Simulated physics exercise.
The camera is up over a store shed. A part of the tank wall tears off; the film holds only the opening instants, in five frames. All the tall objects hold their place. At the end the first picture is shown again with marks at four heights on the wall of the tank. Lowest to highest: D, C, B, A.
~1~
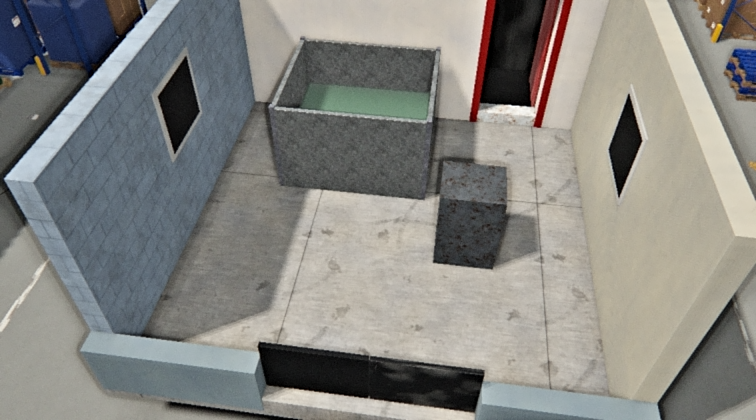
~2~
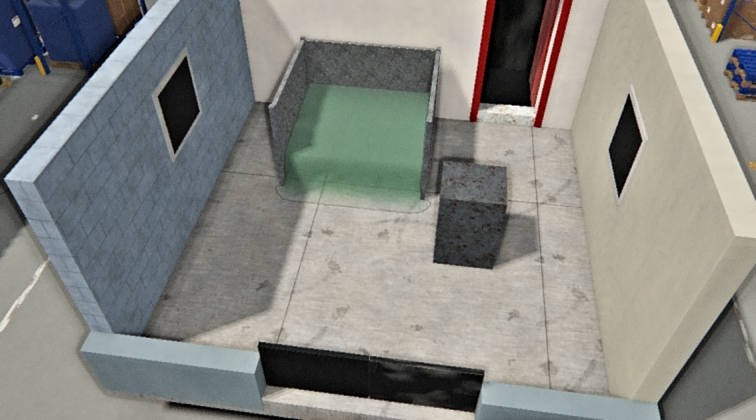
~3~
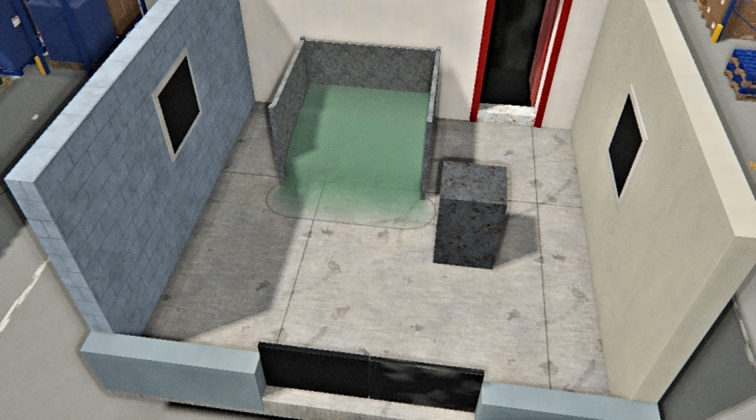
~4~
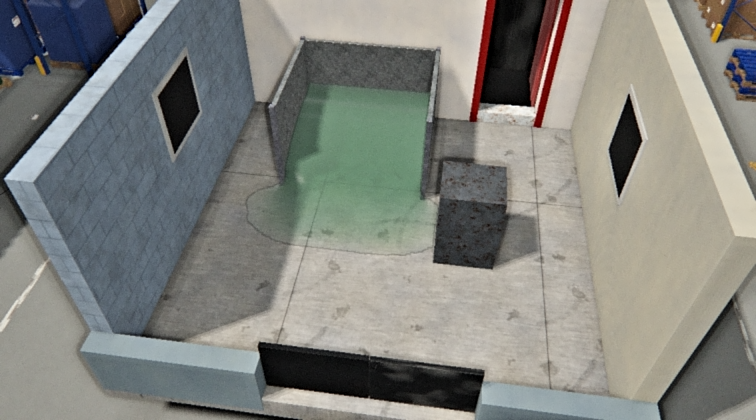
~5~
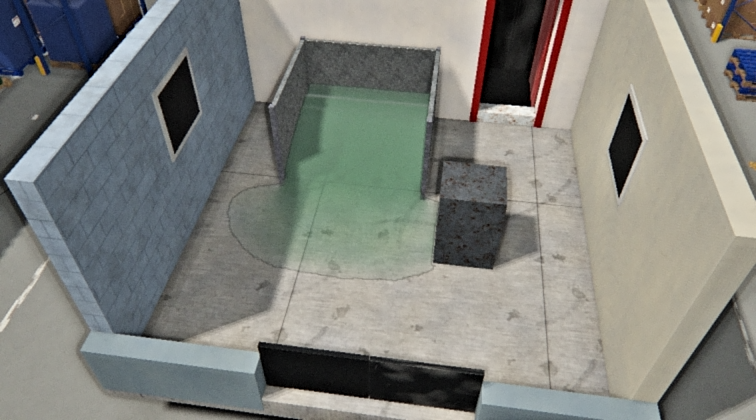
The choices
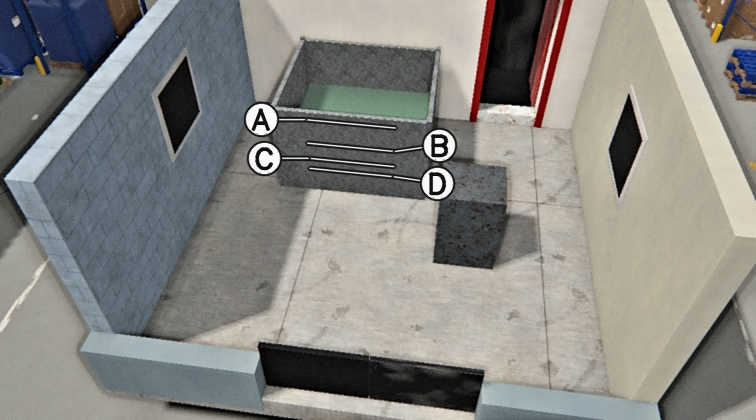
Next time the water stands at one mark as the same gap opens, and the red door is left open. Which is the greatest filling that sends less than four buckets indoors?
It is B.
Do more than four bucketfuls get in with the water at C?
No, not at all.
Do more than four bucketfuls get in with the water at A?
Yes.
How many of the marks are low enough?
Three of the four.
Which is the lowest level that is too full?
A it is.
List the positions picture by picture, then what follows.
The first picture shows water in the tank at rest, its middle at (361, 119); foot of the red doorway at (505, 124); shut gate at (370, 364).
The second picture shows front seen at (422, 204), 3 % of the ground wet.
The third picture shows front seen at (427, 201), 6 % of the ground wet.
The fourth picture shows front seen at (261, 222), 11 % of the ground wet.
The fifth picture shows front seen at (263, 254), 17 % of the ground wet.
On the marked copy, A at (350, 123); B at (350, 147); C at (351, 162); D at (351, 172); from the bottom up D, C, B, A.
Choosing A, about 10 bucketfuls get in.
Choosing B, a bucket or two gets in.
Choosing C, nothing gets over.
Choosing D, nothing gets over.
